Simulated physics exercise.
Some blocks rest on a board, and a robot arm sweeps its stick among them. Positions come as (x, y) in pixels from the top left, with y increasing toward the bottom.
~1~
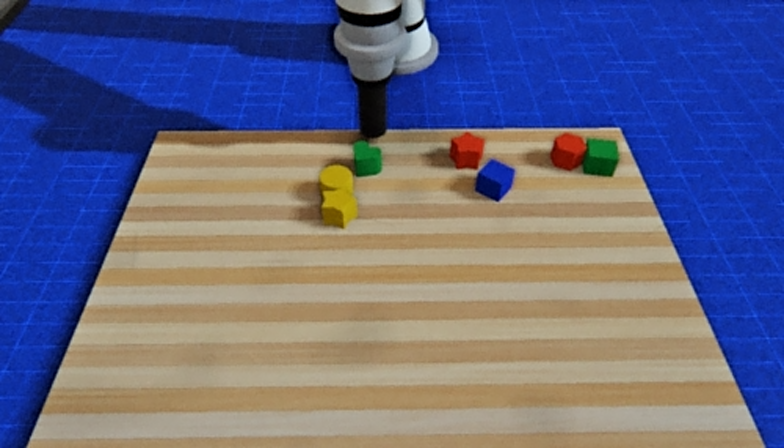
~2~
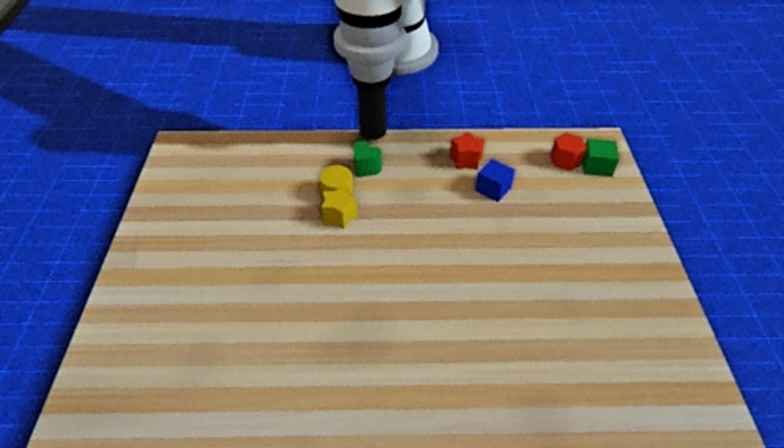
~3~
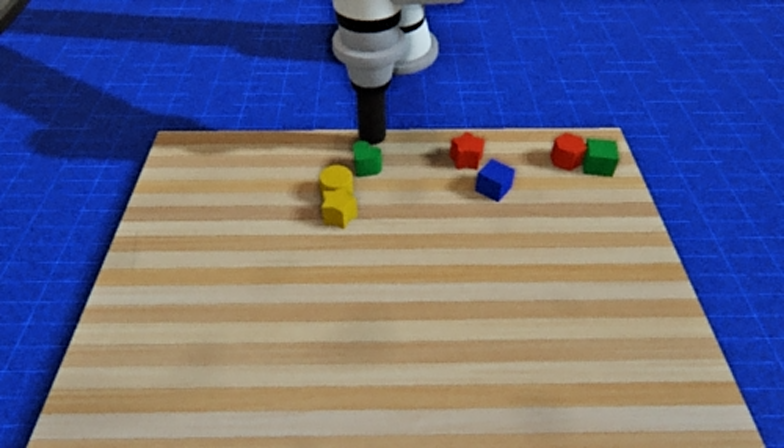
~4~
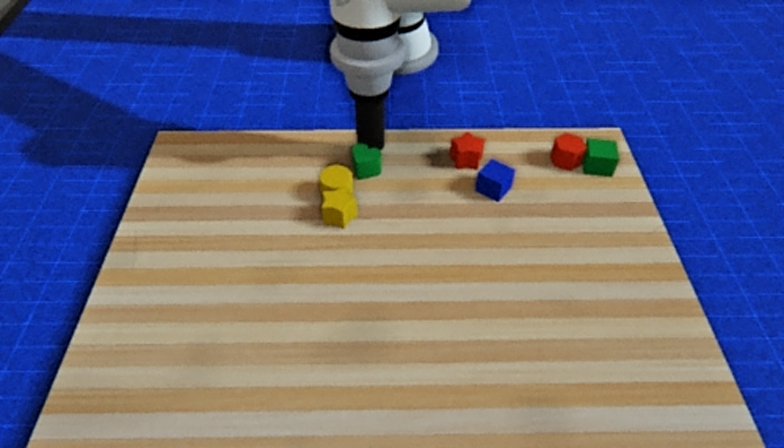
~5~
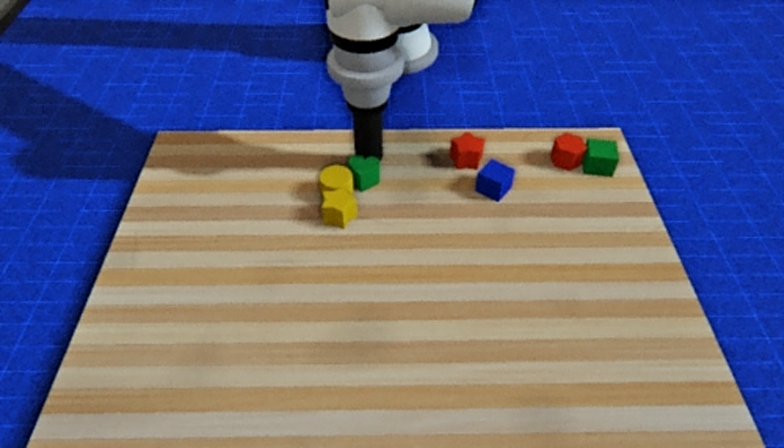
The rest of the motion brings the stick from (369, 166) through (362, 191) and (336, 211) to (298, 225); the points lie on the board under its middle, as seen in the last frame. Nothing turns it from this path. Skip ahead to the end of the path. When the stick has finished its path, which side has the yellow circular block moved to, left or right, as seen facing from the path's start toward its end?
It is displaced to the right.
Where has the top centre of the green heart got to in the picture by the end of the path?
About (316, 221).
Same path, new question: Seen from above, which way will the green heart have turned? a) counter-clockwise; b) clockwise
The one that fits is a, counter-clockwise.
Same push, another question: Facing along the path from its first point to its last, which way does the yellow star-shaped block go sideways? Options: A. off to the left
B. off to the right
The one that fits is A, off to the left.
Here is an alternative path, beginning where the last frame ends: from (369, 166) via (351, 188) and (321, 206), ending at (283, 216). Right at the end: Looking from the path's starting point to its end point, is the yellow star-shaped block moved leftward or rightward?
Well, taking the path from its start to its end as straight ahead, the yellow star-shaped block moves to the left.
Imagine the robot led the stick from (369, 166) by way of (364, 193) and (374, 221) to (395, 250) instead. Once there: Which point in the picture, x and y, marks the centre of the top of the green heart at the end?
It comes to (357, 225).
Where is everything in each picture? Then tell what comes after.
In the first frame, stick tip (373, 130); block tops, yellow circular block (336, 176); yellow star-shaped block (338, 199); green heart (366, 151).
In the second frame, stick (373, 132); blocks unchanged.
In the third frame, stick (372, 137); blocks unchanged.
In the fourth frame, stick (371, 145); green heart (365, 153).
In the fifth frame, stick (369, 157); yellow circular block (336, 176); yellow star-shaped block (338, 199); green heart (364, 163).
On the path given first. One third of the way, stick (362, 183); yellow circular block (325, 183); yellow star-shaped block (335, 205); green heart (356, 191).
Two thirds of the way, stick (335, 203); yellow circular block (303, 187); yellow star-shaped block (313, 229); green heart (332, 212).
At the end, stick (297, 217); yellow circular block (280, 188); yellow star-shaped block (307, 244), turned 30° anticlockwise; green heart (316, 221), turned 45° anticlockwise.
